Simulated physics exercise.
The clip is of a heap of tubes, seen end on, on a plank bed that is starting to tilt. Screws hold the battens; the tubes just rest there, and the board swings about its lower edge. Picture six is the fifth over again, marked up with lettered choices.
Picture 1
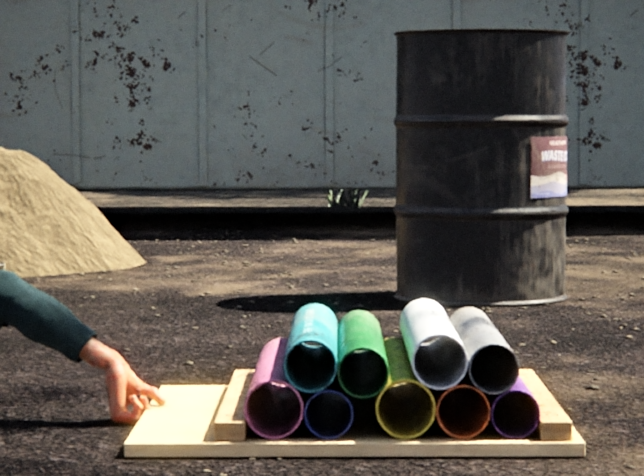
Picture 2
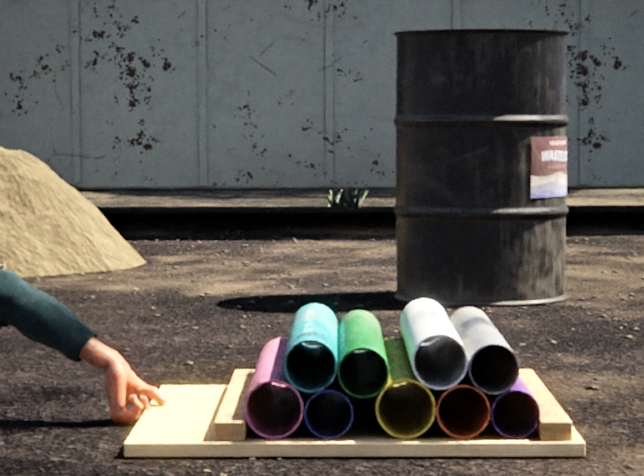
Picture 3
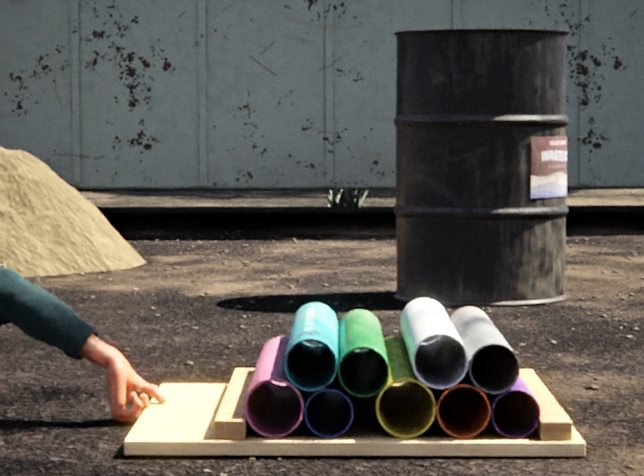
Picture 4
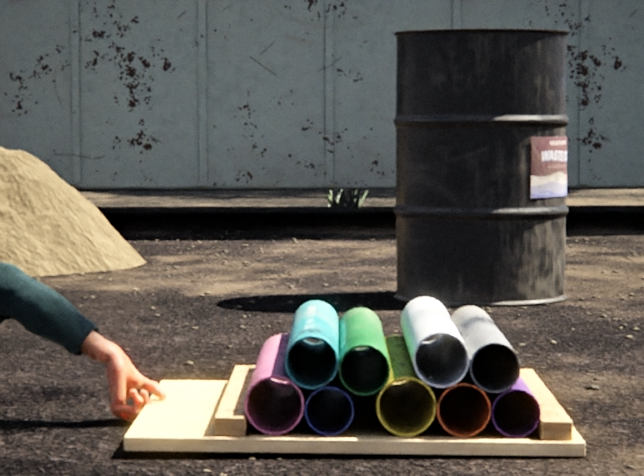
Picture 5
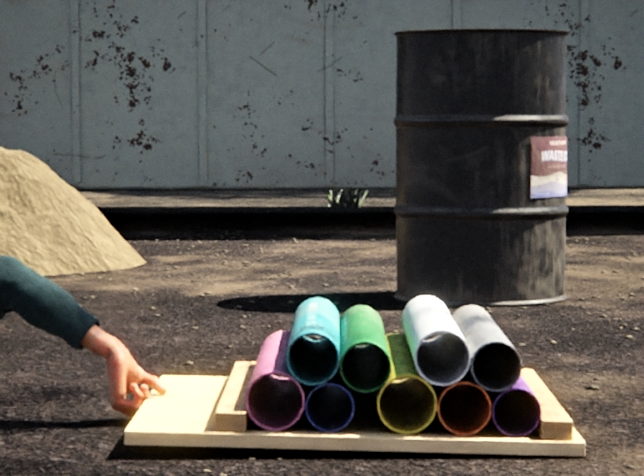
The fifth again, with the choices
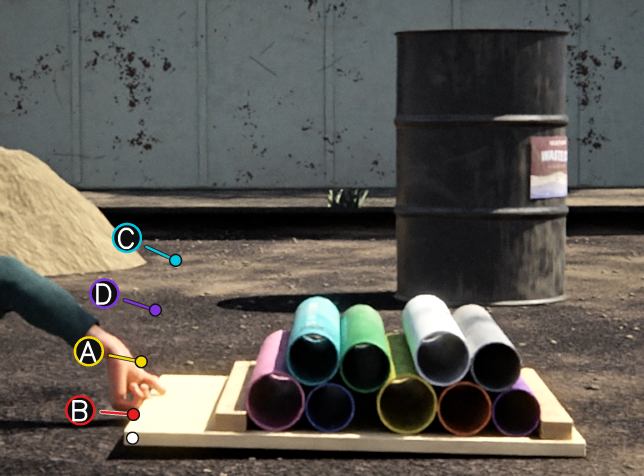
A hand slowly lifts the left end of a board holding stacked colourful tubes.
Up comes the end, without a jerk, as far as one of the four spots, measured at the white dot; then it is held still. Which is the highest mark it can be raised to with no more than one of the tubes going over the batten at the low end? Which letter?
Lift it to D and no more.
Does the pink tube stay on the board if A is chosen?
Yes, with A.
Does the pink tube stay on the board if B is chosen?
Yes, with B.
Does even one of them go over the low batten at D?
At D: No.
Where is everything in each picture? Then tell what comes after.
Board (352, 409); pink tube (274, 409); blue tube (329, 414), in the first frame.
Blue tube (329, 414); yellow tube (406, 409), in the second frame.
Board (353, 408); pink tube (274, 408); green tube (364, 372), in the third frame.
Board (353, 406); pink tube (275, 405); blue tube (329, 411), in the fourth frame.
Board (353, 403); pink tube (275, 401); blue tube (330, 407), in the fifth frame.
On the copy, A at (142, 362); B at (133, 415); C at (176, 260); D at (155, 310); the white dot at (132, 438).
On D. First, board at 15°.
Then, board at 18°.
Finally, board at 18°, none over the low batten.
By contrast, A none over the low batten; B none over the low batten; C four over the low batten (green, turquoise, grey, white).
